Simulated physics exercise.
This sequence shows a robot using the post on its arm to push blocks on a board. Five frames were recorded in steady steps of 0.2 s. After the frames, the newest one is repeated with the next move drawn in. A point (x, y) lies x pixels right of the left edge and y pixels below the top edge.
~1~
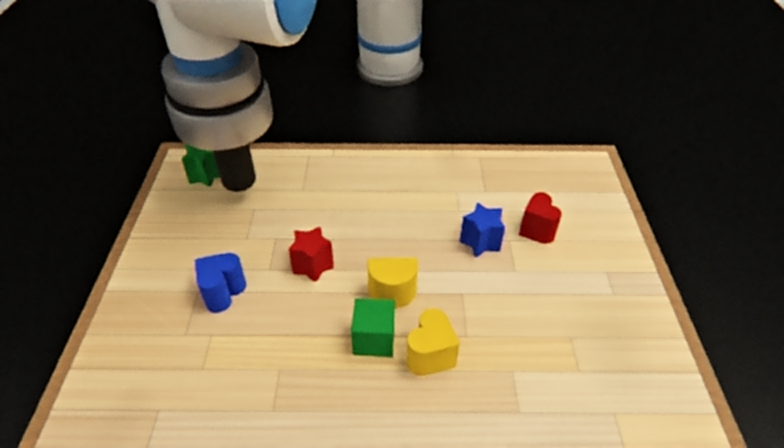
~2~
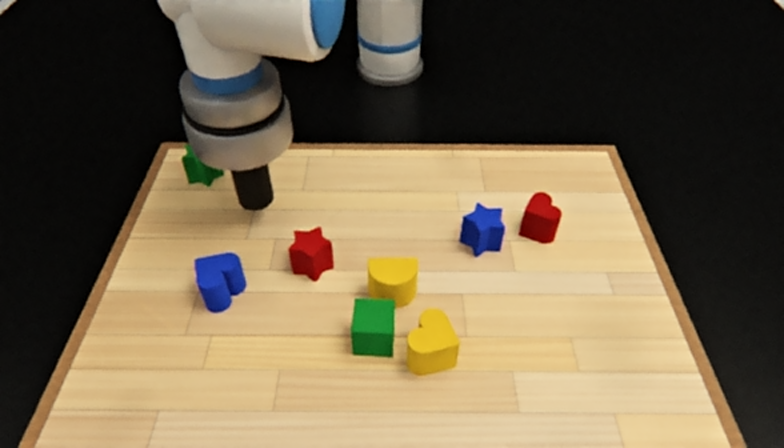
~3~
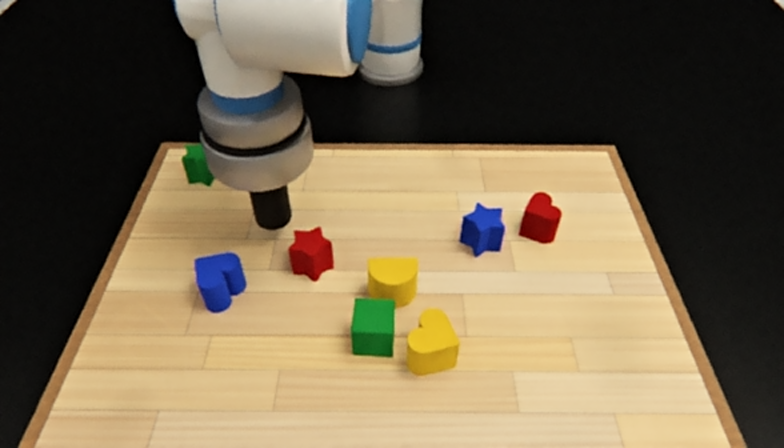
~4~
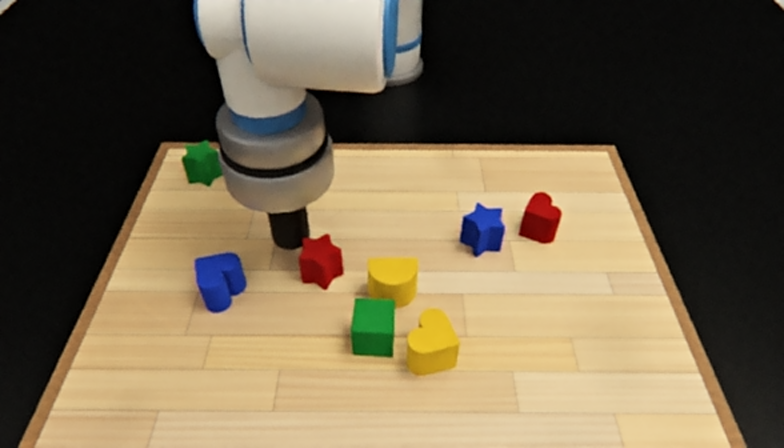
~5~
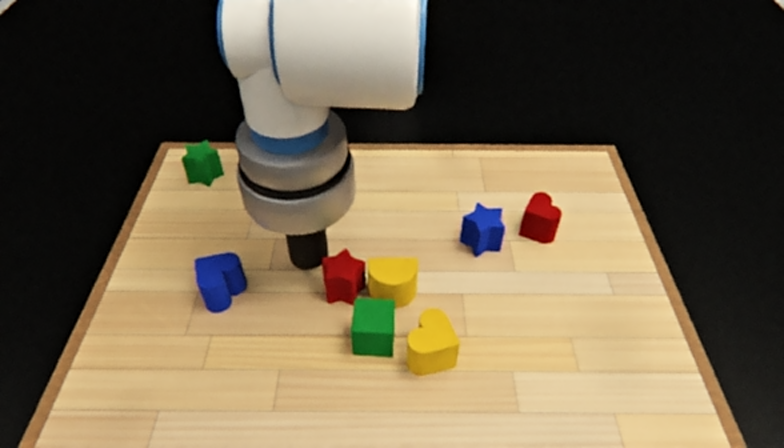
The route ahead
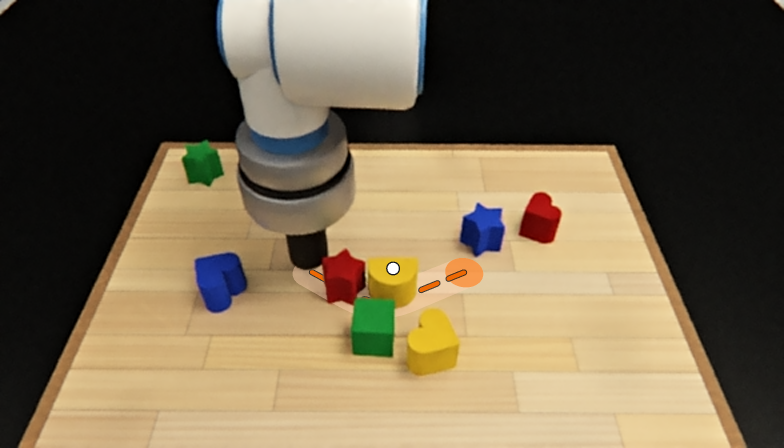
Robot arm moving its dark post diagonally down and right across a wooden board, nudging a red star toward yellow and green blocks.
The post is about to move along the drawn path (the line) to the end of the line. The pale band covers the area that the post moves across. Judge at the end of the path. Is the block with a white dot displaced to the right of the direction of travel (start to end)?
Yes, it checks out.
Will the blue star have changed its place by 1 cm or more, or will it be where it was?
Not moved.
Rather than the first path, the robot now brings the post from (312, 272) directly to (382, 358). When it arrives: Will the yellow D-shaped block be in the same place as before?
No, that is not how it ends up.
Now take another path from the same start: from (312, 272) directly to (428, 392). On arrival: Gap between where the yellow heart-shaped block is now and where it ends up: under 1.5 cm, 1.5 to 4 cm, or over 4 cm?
It shifts by more than 4 cm.
Path on the board, from (312, 272) by way of (358, 297) and (414, 293) to (464, 272); the dot is on the yellow D-shaped block.
What follows on the original path. One third of the way, post at (359, 282); red star at (391, 287), turned 30° anticlockwise; green four-sided block at (377, 322); yellow D-shaped block at (434, 277).
Two thirds of the way, post at (415, 277); red star at (444, 289), turned 15° anticlockwise; green four-sided block at (377, 323), turned 15° clockwise; yellow D-shaped block at (490, 281).
At the end, post at (467, 257); red star at (450, 288), turned 15° clockwise; green four-sided block at (377, 323), turned 15° clockwise; yellow D-shaped block at (497, 283); yellow heart-shaped block in place; blue star in place.
